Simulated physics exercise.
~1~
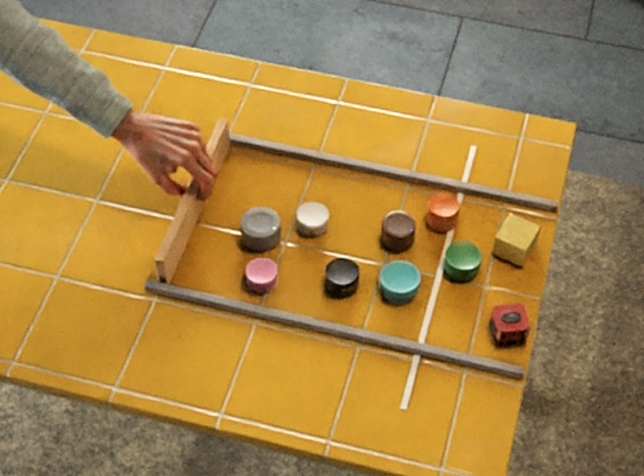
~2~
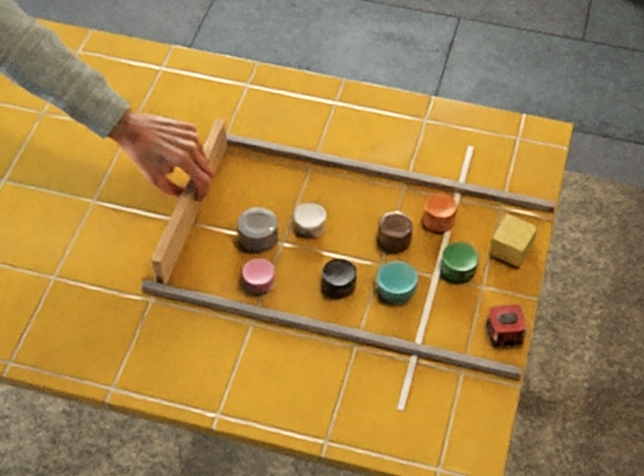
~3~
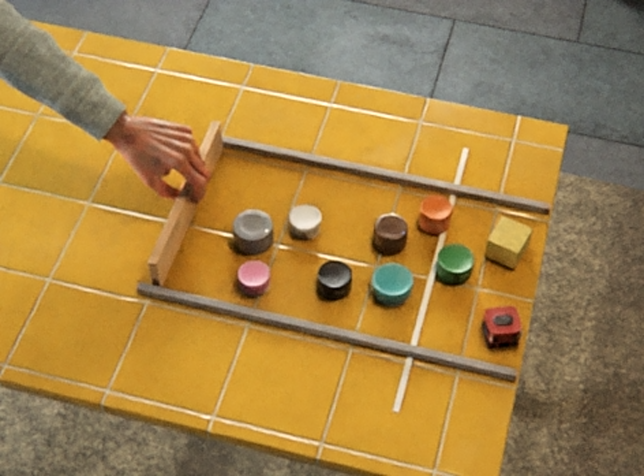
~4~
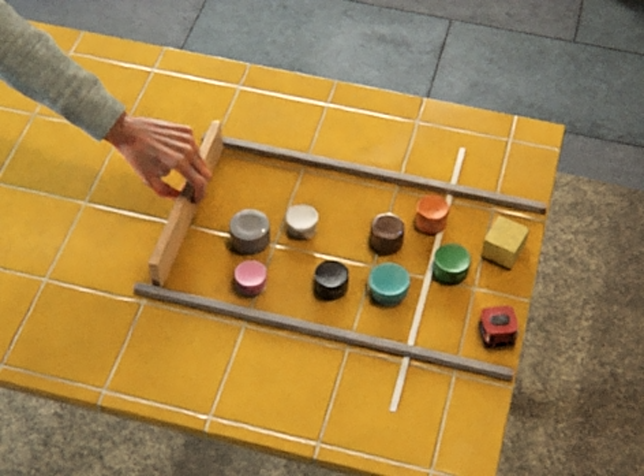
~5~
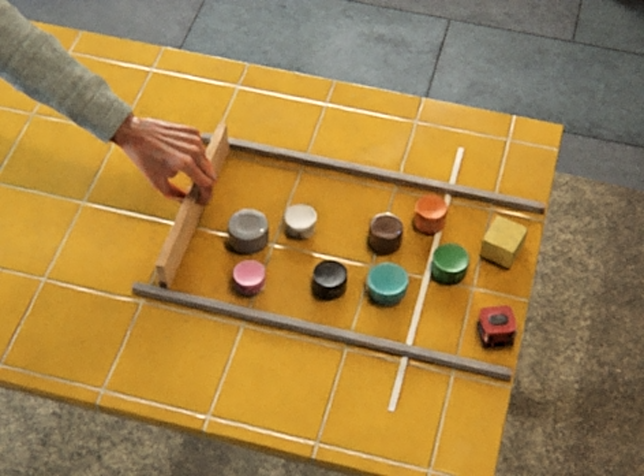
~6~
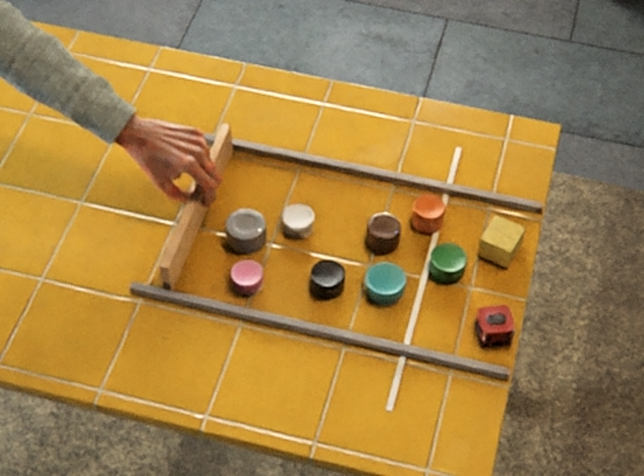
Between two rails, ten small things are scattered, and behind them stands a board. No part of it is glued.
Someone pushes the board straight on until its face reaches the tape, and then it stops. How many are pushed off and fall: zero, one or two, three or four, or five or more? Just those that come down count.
The sweep fails to knock any off.
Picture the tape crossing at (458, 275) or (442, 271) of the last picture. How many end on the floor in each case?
The first try gives 1 and the second gives 0.
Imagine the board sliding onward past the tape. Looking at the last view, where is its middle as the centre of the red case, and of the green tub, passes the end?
I reckon its middle sits around (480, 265) and then around (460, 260).
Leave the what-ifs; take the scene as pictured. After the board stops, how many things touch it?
The count comes out at 5.
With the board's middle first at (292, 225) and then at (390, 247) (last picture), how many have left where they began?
Tally: 3; 7.
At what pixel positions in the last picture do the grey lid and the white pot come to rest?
The grey lid stops around (445, 273); the white pot around (448, 245).
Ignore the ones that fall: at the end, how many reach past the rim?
Expected count: 0.
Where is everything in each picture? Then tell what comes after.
Red case (509, 325); yellow block (516, 240); green tub (463, 262); board (195, 199); tape (441, 266), in the first picture.
Yellow block (513, 241); pink tin (259, 277), in the second picture.
Green tub (455, 264); grey lid (253, 232), in the third picture.
Red case (498, 327); brown lid (387, 234), in the fourth picture.
Yellow block (504, 242); board (194, 204), in the fifth picture.
Red case (495, 326); yellow block (501, 242); green tub (448, 263); board (199, 205); tape (427, 268), in the sixth picture.
Soon after, none off yet; red case at rest near (495, 326); yellow block at rest near (501, 242); green tub at rest near (448, 263).
At rest, the number that fall off is zero.
